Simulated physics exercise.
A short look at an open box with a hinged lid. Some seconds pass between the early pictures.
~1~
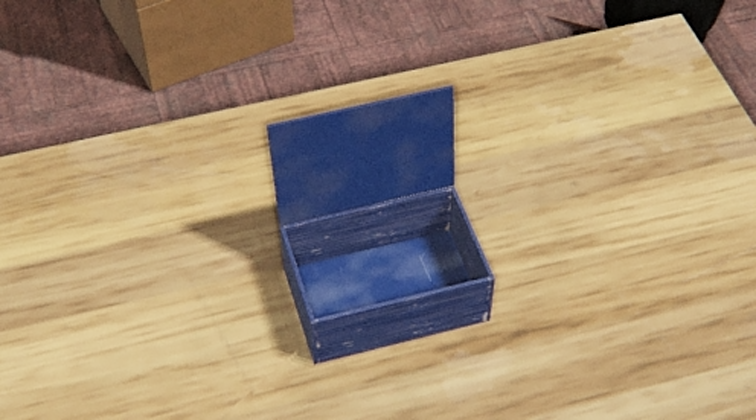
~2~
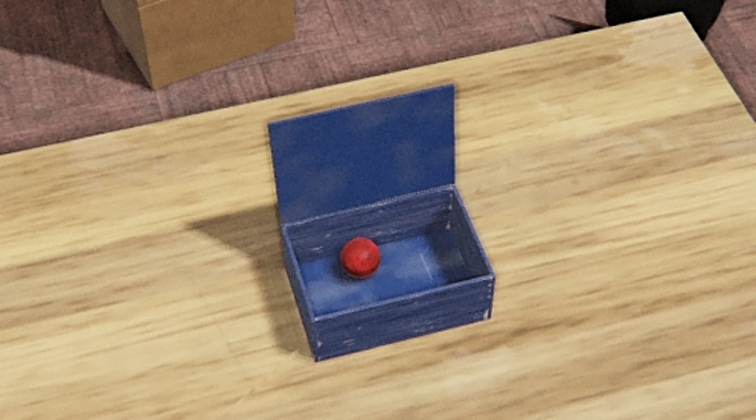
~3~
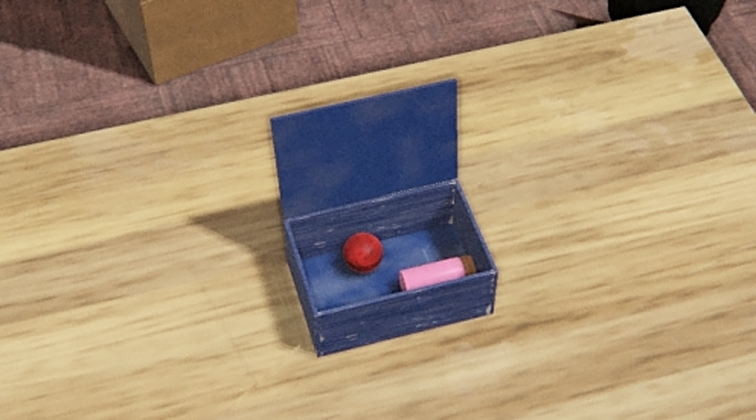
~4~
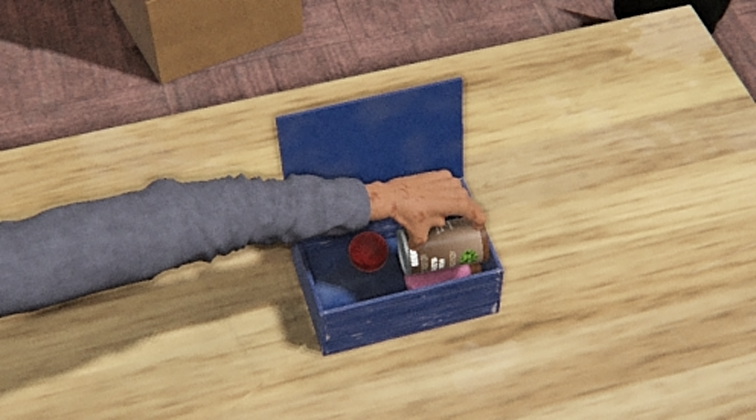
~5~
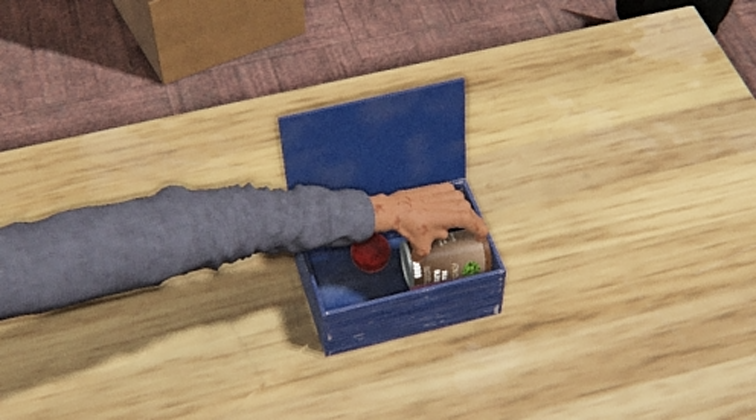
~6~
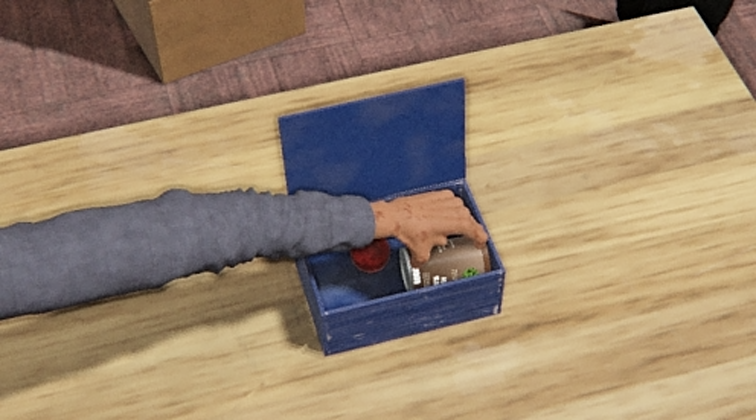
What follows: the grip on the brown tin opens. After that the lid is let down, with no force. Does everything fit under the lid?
As it turns out, it sits on the rim.
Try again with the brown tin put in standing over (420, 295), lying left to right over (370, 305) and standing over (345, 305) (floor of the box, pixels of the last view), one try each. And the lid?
In the first case it will not close; in the second case it shuts flat; in the third case it is held up.
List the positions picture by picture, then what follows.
The last thing is not in view yet, in the first frame.
The last thing is not in view yet; red ball (360, 258), in the second frame.
The last thing is not in view yet; red ball (363, 253), in the third frame.
On its way; brown tin (442, 245); red ball (368, 252), in the fourth frame.
On its way; brown tin (445, 257); red ball (371, 252), in the fifth frame.
Put in, still held; brown tin (445, 263), in the sixth frame.
Then, 1.20 s after the last picture, lid starting down; brown tin rolled about its own width near (442, 287); pink shaker rolled well along.
Then, 1.80 s after the last picture, lid 30° above the rim; brown tin rolled about its own width near (442, 286); pink shaker rolled well along.
At rest, lid shut; moved from the start, brown tin and pink shaker; red ball in place. Seen from the same camera at the end, brown tin near (442, 286).
